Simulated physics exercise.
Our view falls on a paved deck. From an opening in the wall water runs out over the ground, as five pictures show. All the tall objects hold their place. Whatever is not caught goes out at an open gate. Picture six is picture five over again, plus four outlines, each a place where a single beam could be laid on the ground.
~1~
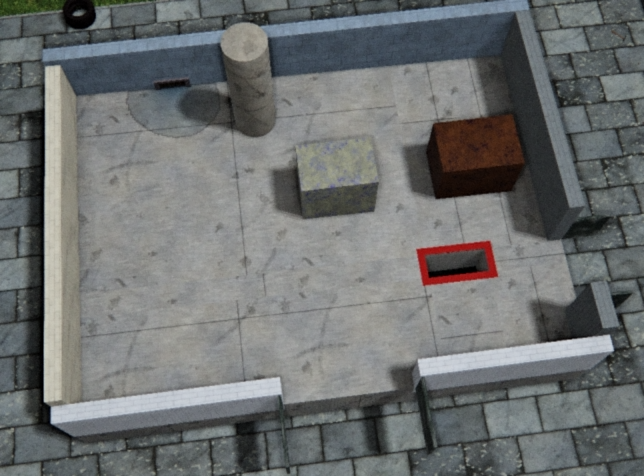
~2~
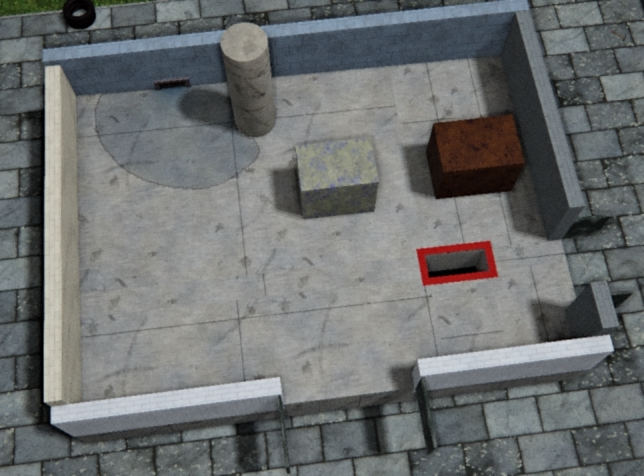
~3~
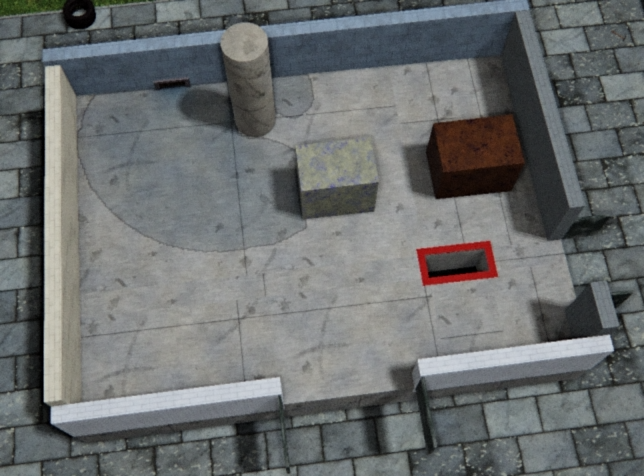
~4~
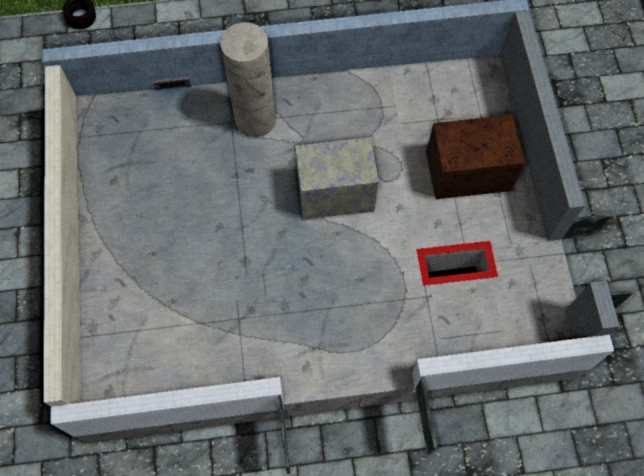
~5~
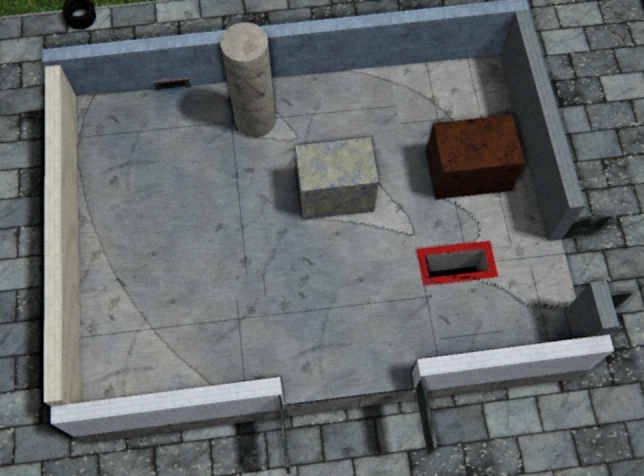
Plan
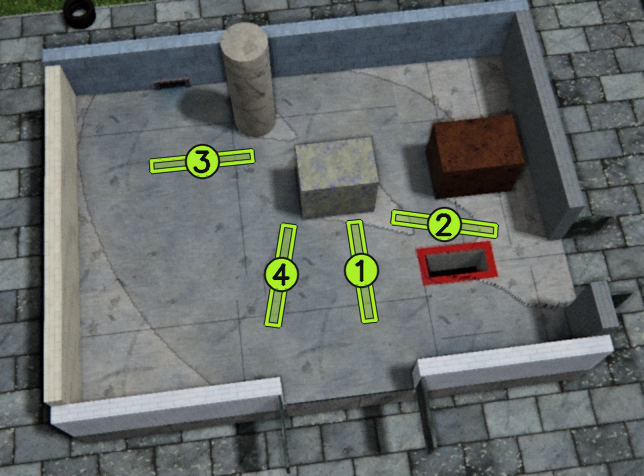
Water spread across a walled paved deck from the back left corner, slipping around a round pillar and a pale stone block, then reached the front opening and the red-rimmed drain pit on the right.
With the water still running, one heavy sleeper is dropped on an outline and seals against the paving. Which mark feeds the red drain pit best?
3.
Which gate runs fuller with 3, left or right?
The right one.
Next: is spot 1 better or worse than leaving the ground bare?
It is worse.
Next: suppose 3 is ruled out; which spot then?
4.
In lime, 1 from (369, 320) to (354, 222); 2 from (393, 217) to (495, 230); 3 from (151, 166) to (252, 155); 4 from (272, 324) to (288, 225).
With 1, about 9 % of the stream goes into the red drain pit, about 91 % out by the gates.
With 2, about 9 % of the stream goes into the red drain pit, about 91 % out by the gates.
With 3, about 26 % of the stream goes into the red drain pit, about 73 % out by the gates.
With 4, about 14 % of the stream goes into the red drain pit, about 86 % out by the gates.
